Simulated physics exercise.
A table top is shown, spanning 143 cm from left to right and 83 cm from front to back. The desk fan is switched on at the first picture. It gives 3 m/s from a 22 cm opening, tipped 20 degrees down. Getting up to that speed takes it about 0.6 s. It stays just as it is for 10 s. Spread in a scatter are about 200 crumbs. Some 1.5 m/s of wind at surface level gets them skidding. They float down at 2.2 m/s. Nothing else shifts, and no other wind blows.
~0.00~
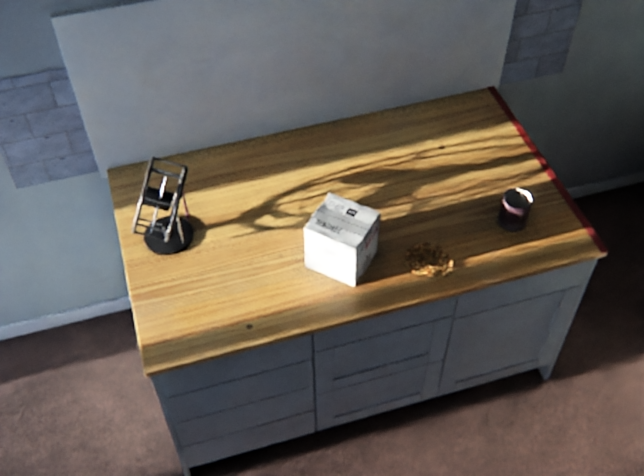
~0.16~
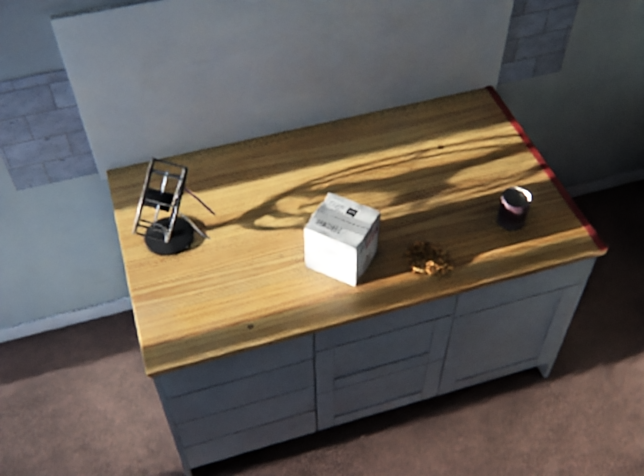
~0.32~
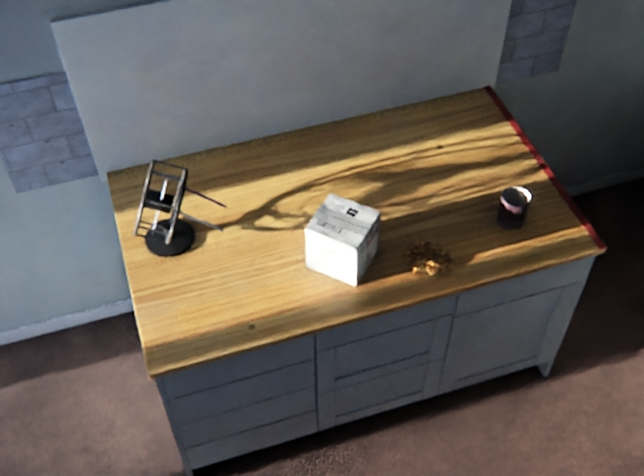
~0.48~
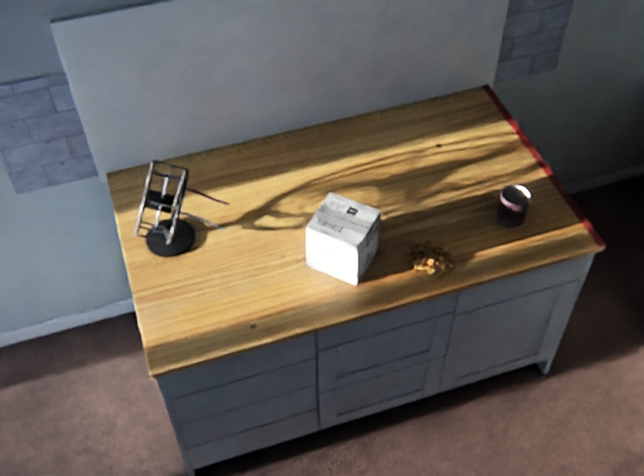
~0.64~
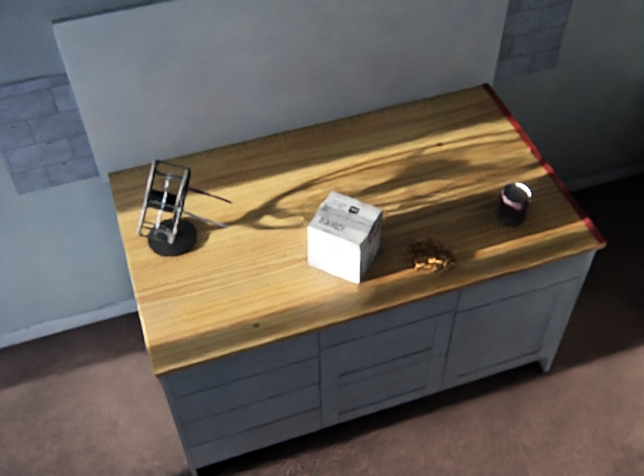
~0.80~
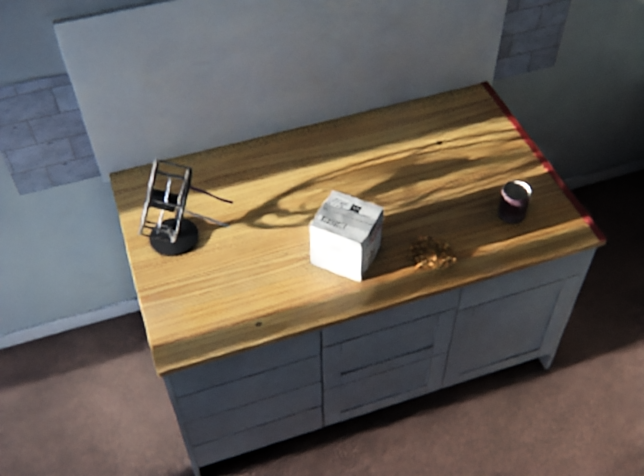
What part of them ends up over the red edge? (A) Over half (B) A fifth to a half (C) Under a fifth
Answer: C.
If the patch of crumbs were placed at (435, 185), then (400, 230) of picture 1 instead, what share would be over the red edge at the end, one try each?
Results, one try each: 100 %, 2 %.
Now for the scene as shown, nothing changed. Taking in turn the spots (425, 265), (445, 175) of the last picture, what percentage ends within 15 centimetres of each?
Roughly 100 % and 0 %, in that order.
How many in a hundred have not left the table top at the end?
Roughly 100 %.
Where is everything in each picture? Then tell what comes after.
In the first picture, the middle of the crumbs is near (430, 259), none has stirred yet and the mouth of the desk fan is at (160, 199).
In the second picture, the middle of the crumbs is near (430, 258), none has stirred yet and the red edge is centred on (544, 160).
In the third picture, the middle of the crumbs is near (430, 258), none has stirred yet, the top of a box is at (343, 220) and the top of a mug is at (517, 196).
In the fourth picture, the middle of the crumbs is near (430, 257) and none has stirred yet.
In the fifth picture, the middle of the crumbs is near (432, 255) and none has stirred yet.
In the sixth picture, the middle of the crumbs is near (433, 253) and none has stirred yet.
After 2.0 s, 0 % are over the red edge; the middle of those still in play is near (433, 253); 45 % have settled or left.
After 3.2 s, 0 % are over the red edge; the middle of those still in play is near (433, 253); 46 % have settled or left.
After 5.5 s, 0 % are over the red edge; the middle of those still in play is near (433, 253); 52 % have settled or left.
After 10.0 s, at the end, 0 % are over the red edge; the middle of those still in play is near (433, 253).
